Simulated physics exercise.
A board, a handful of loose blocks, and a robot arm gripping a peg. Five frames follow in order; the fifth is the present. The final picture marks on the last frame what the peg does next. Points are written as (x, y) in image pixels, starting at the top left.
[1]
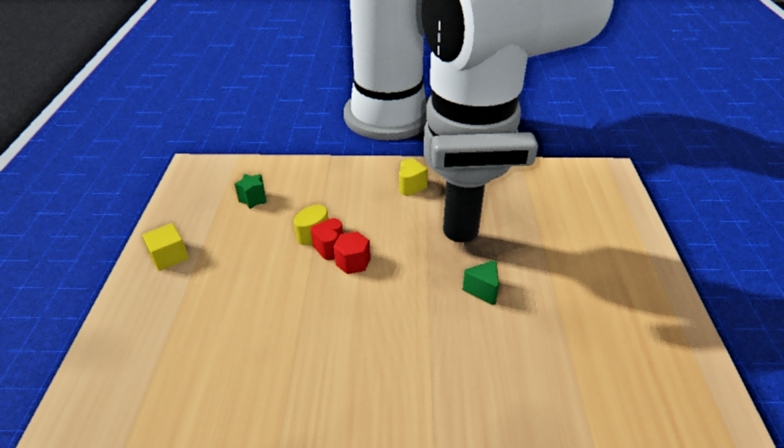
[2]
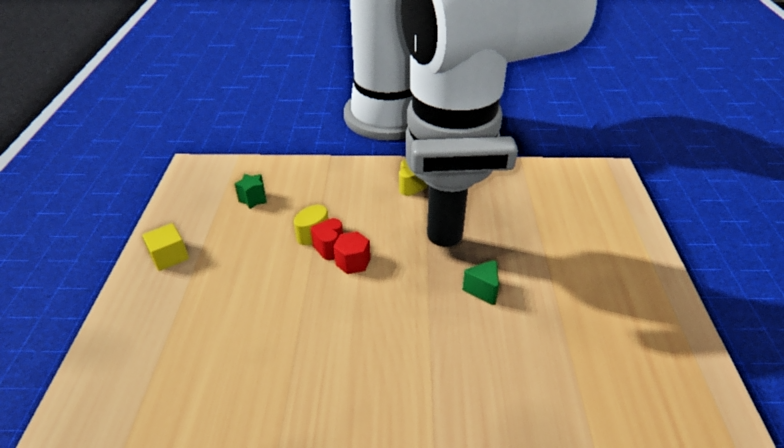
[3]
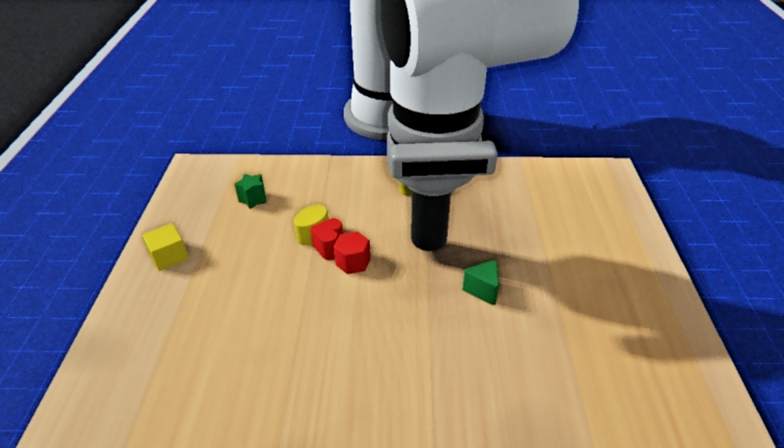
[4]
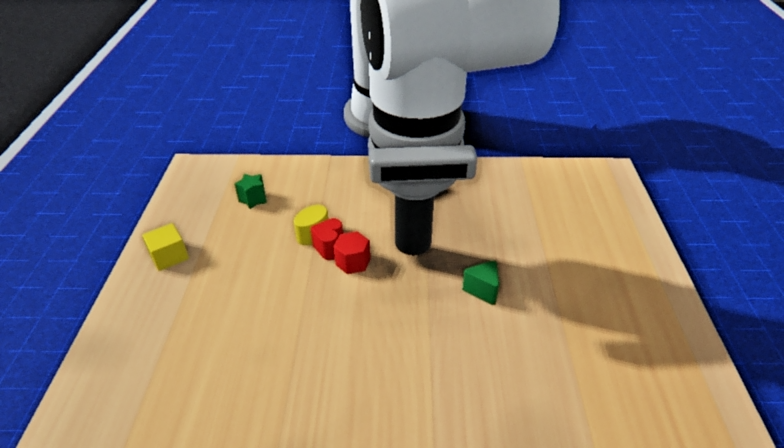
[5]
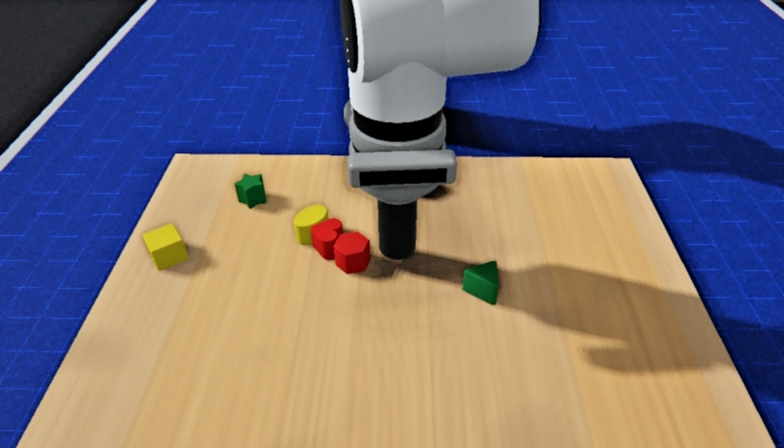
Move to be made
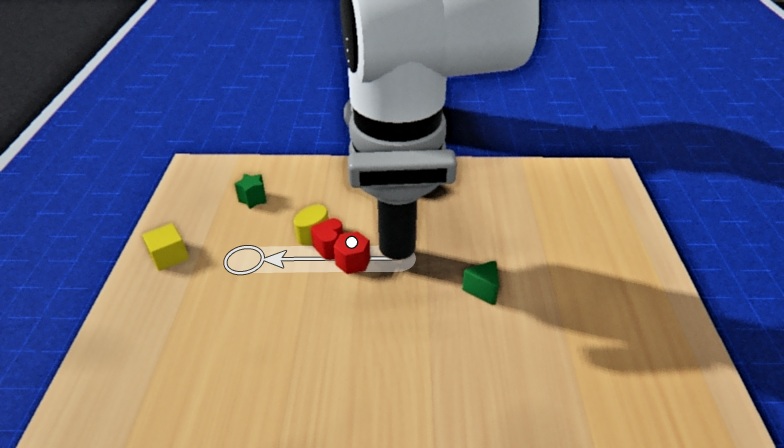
The robot arm moves its black peg left across the wooden table while the blocks stay still.
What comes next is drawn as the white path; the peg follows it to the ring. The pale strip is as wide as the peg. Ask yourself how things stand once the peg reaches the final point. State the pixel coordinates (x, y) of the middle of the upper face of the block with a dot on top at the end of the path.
Roughly at (276, 265).
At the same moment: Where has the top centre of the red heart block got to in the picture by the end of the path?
At pixel (227, 222).
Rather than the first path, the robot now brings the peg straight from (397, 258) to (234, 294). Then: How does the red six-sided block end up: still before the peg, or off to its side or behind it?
At the end of the path, the peg is still pushing the red six-sided block ahead of it.
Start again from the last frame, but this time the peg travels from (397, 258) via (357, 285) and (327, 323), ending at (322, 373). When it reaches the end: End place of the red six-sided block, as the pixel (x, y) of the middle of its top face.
The centre of its top will be at (320, 253).
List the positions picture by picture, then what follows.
Peg tip at (461, 232); block tops, yellow square at (162, 237); yellow elliptical block at (311, 215); red heart block at (327, 229); red six-sided block at (352, 242), in the first frame.
Peg at (445, 236); blocks unchanged, in the second frame.
Peg at (429, 240); blocks unchanged, in the third frame.
Peg at (413, 244); blocks unchanged, in the fourth frame.
Peg at (397, 248); yellow square at (162, 237); yellow elliptical block at (311, 215); red heart block at (327, 229); red six-sided block at (352, 242), in the fifth frame.
Path on the board, from (397, 258) to (244, 260); the dot is on the red six-sided block.
What follows on the original path. One third of the way, peg at (345, 249); yellow elliptical block at (309, 213), turned 15° clockwise; red heart block at (303, 235), turned 55° clockwise; red six-sided block at (313, 253), turned 45° anticlockwise.
Two thirds of the way, peg at (294, 249); yellow elliptical block at (309, 213), turned 15° clockwise; red heart block at (259, 231), turned 90° clockwise; red six-sided block at (278, 264), turned 100° anticlockwise.
At the end, peg at (242, 250); yellow square in place; yellow elliptical block at (309, 213), turned 15° clockwise; red heart block at (227, 222), turned 165° clockwise; red six-sided block at (276, 265), turned 105° anticlockwise.
